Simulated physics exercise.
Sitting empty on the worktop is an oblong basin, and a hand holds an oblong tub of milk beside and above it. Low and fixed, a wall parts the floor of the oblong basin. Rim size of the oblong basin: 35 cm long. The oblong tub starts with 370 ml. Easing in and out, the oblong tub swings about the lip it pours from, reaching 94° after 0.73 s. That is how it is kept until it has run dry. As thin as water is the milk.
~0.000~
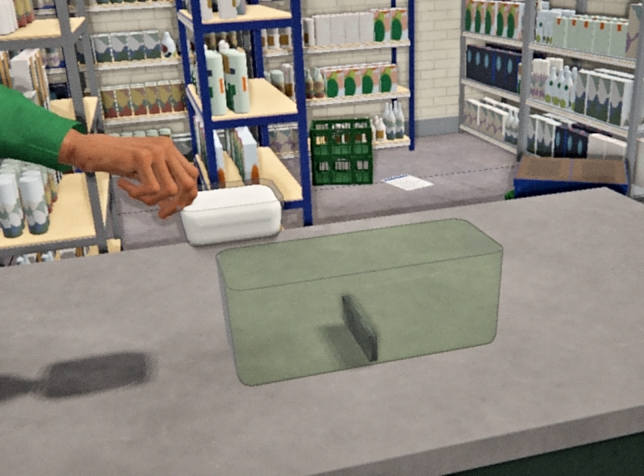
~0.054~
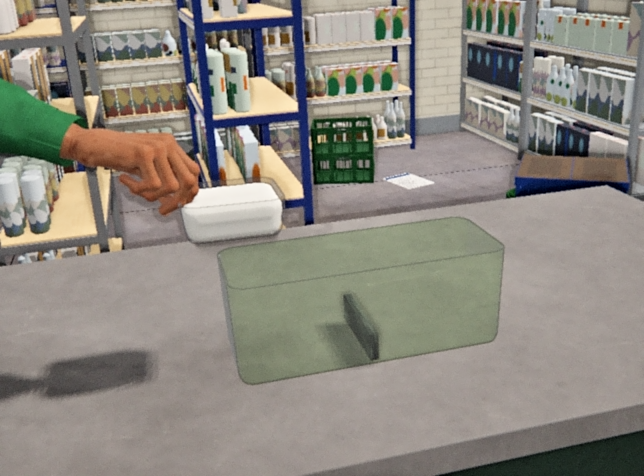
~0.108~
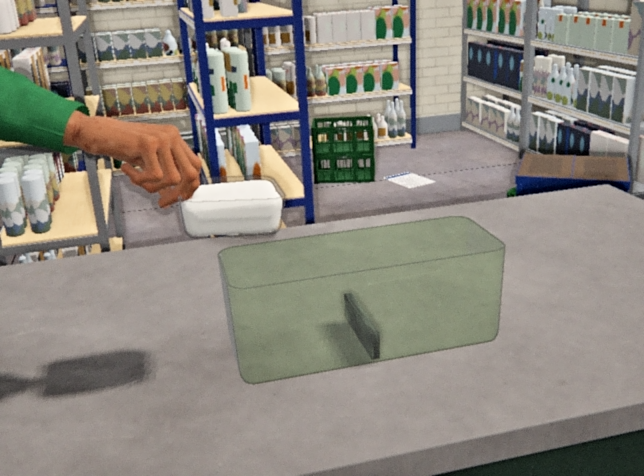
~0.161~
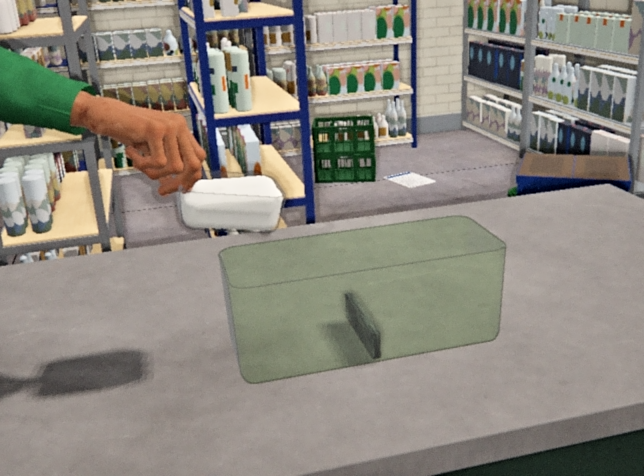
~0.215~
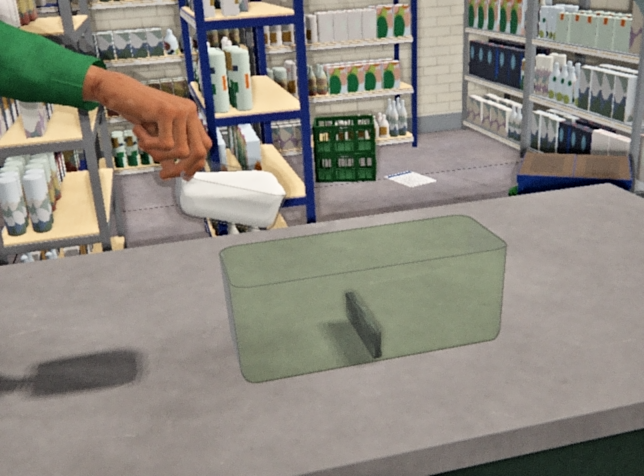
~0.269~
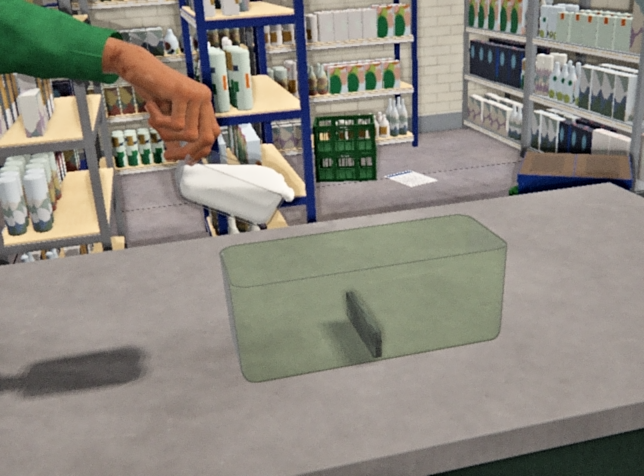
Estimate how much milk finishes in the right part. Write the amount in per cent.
I would say 60 per cent.
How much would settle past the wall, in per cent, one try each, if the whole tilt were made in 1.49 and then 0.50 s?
About 20 %, then about 65 %.
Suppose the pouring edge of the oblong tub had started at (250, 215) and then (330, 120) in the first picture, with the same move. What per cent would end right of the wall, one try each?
In order, 5 and 85 per cent.
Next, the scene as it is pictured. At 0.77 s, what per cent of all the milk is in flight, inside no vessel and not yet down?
Roughly 4 %.
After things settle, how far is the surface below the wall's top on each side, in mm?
Roughly 30 mm on the left side and roughly 28 mm on the right.
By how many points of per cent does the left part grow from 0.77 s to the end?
About 8 percent.
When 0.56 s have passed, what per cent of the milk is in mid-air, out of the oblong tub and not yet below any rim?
Share: Roughly 52 per cent.
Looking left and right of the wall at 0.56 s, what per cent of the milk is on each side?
I'd say some 30 on the left and some 2 on the right.
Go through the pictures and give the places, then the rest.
In the first picture, tilt 0°; pouring edge (277, 190); surface from (179, 205) to (274, 194); the oblong basin's rim runs from (221, 272) to (484, 235); the wall's top is at (359, 315).
In the second picture, tilt 1°; pouring edge (278, 189); surface from (181, 203) to (276, 191).
In the third picture, tilt 5°; pouring edge (279, 188); surface from (181, 199) to (276, 188).
In the fourth picture, tilt 11°; pouring edge (279, 188); surface from (180, 192) to (277, 184).
In the fifth picture, tilt 19°; pouring edge (280, 187); surface from (180, 184) to (279, 183); 2 per cent is over the edge.
In the sixth picture, tilt 28°; pouring edge (279, 187); surface from (180, 175) to (272, 177); 7 per cent is over the edge.
By 0.56 s the tilt is 82° and 16 per cent is still to pour, 30 is left of the wall and 2 right of it.
By 0.77 s the tilt is 94° and 3 per cent is still to pour, 31 is left of the wall and 62 right of it.
By 0.99 s the tilt is 94° and 0 per cent is still to pour, 38 is left of the wall and 60 right of it.
By 1.23 s the tilt is 94° and 0 per cent is still to pour, 39 is left of the wall and 60 right of it.
At rest 39 per cent lies left of the wall, 60 right of it and 1 outside.
